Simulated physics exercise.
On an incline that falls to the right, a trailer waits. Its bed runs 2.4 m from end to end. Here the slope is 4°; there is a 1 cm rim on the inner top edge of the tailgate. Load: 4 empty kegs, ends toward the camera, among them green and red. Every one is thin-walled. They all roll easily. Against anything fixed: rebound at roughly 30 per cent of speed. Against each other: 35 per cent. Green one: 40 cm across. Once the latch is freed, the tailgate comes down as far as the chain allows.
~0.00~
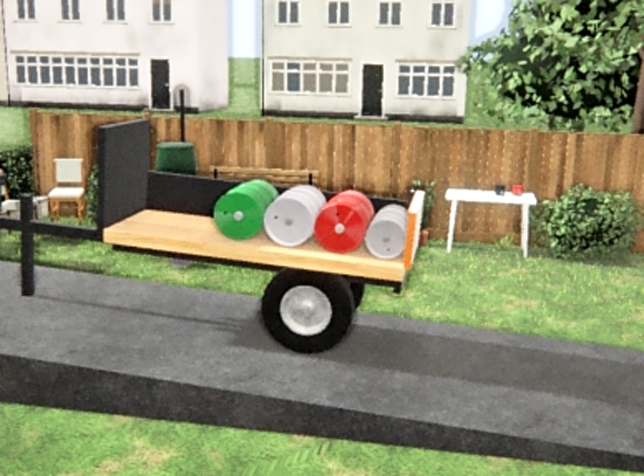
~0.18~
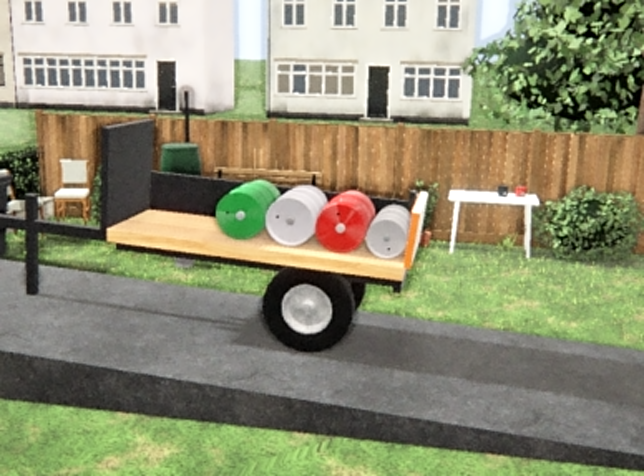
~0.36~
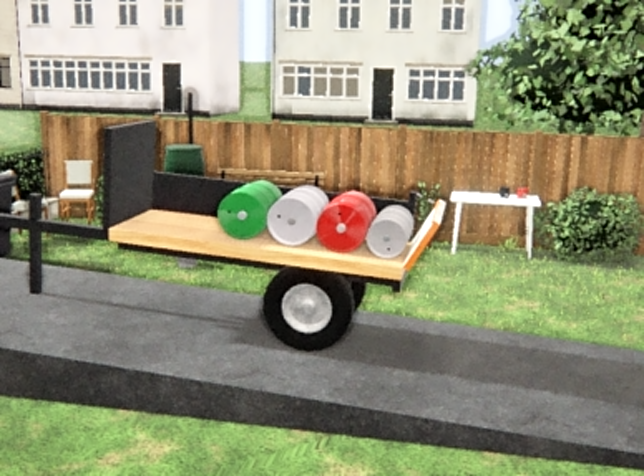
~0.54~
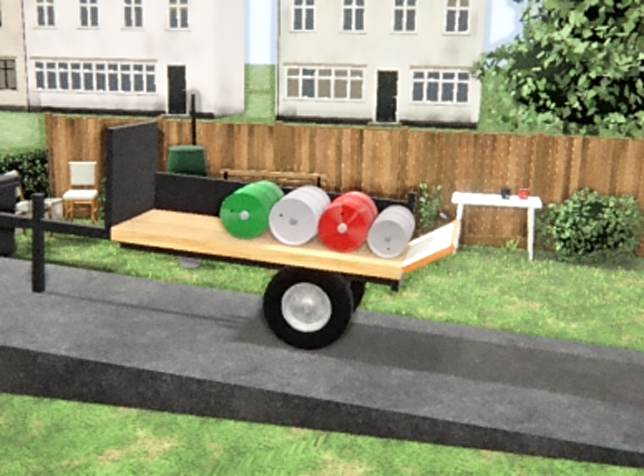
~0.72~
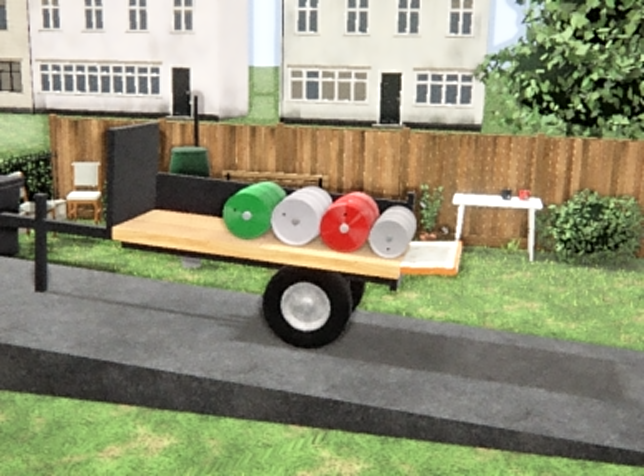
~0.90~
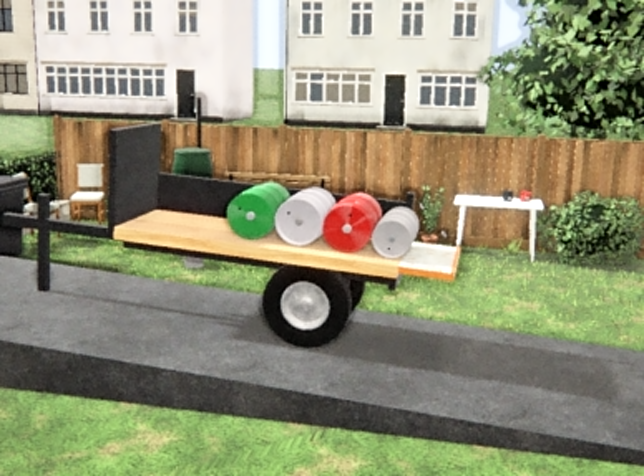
On a sloping road beside a fenced lawn, a trailer's tailgate swinging down rightward to roughly level, four barrels barely shifting.
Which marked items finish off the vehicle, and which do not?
Green keg does, red does.
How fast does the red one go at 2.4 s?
Its speed is roughly 0.5 m/s.
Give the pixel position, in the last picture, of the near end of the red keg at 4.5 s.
It should be close to pixel (617, 368).
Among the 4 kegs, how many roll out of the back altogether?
The number is 4.
After 2.4 s, green is on the bed, 70 cm short of the hinge, rolling right; red is on the gate, 10 cm past the hinge, rolling right; 0 gone off the back.
After 4.5 s, green is dropping off the gate; red is out on the ground; 4 gone off the back.
At rest (6.8 s), green is off the vehicle; red is off the vehicle; 4 gone off the back.
